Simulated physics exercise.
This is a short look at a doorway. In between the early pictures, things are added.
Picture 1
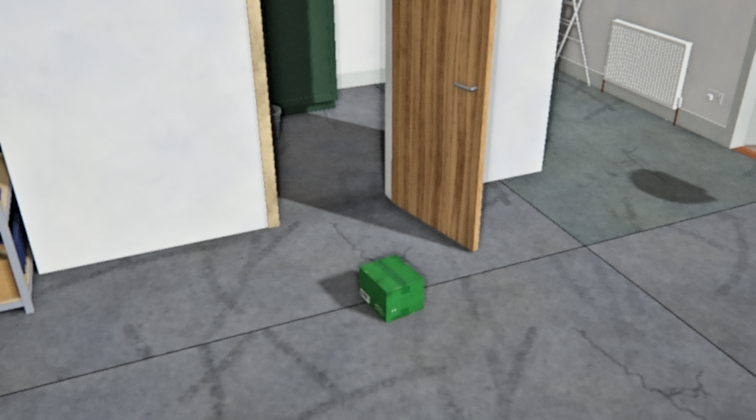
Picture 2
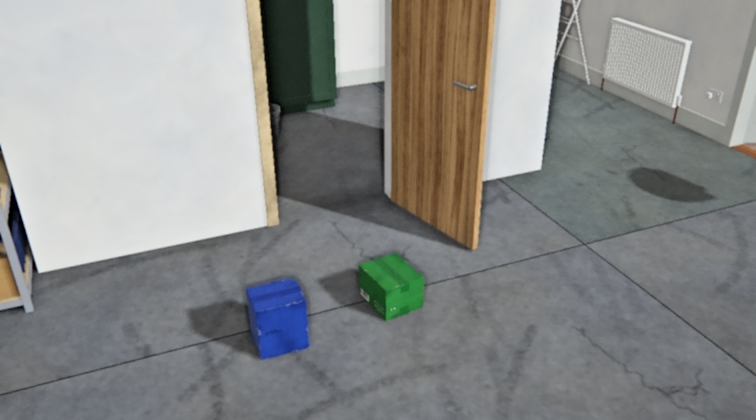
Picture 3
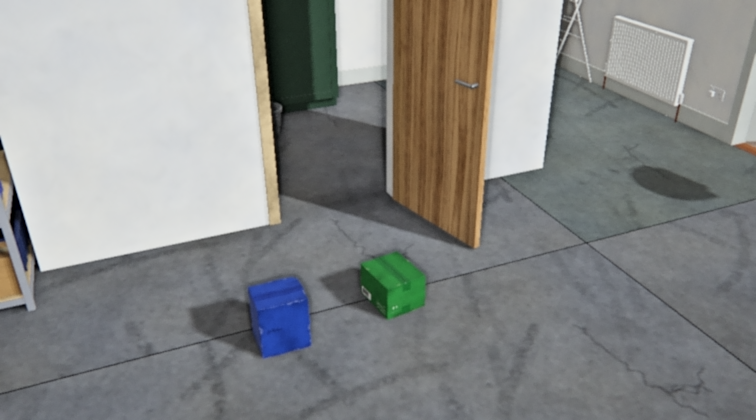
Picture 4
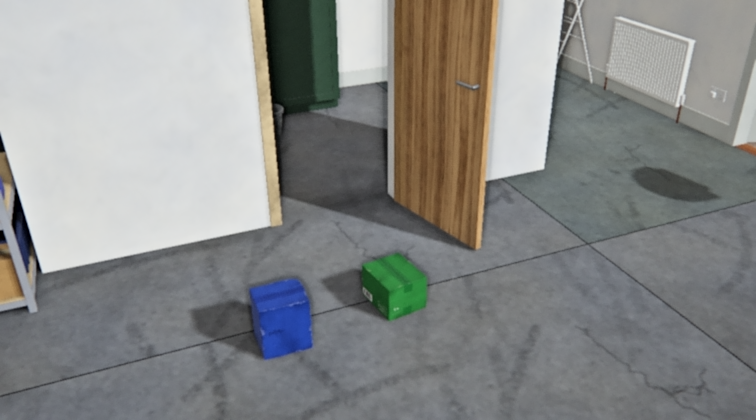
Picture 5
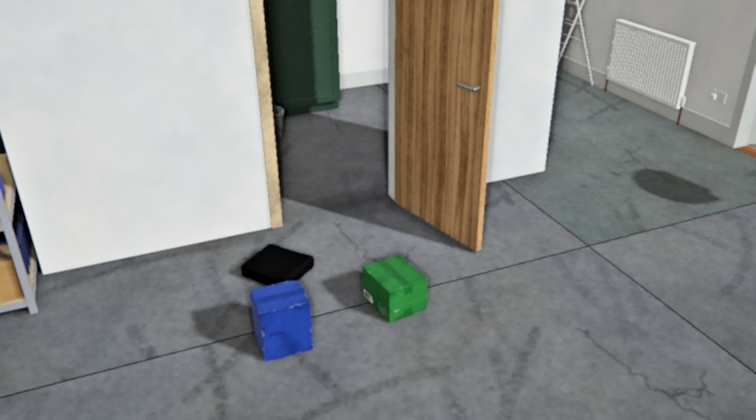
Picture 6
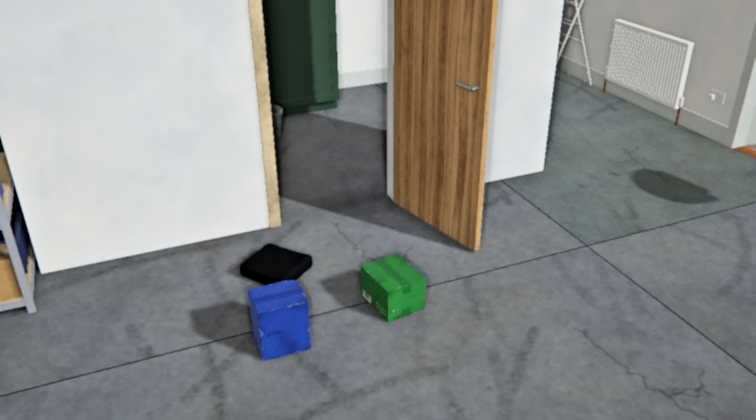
Green box sitting on a grey floor before a wide-open wooden door, a blue box then a black cushion appearing nearby.
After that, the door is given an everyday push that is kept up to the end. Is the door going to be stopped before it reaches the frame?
The attempt is going to work.
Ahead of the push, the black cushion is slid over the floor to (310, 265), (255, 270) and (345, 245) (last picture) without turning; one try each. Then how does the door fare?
Well, first it completes its arc, then it completes its arc, and lastly it is halted early.
Then, 0.60 s on from there, door 89° open.
Then, 1.10 s on from there, door 60° open.
Then, 1.50 s on from there, door 33° open.
Then, 1.80 s on from there, door 13° open.
In the end, door 0° open; all 3 unmoved. At the end, from the last picture's camera, black cushion near (276, 266).
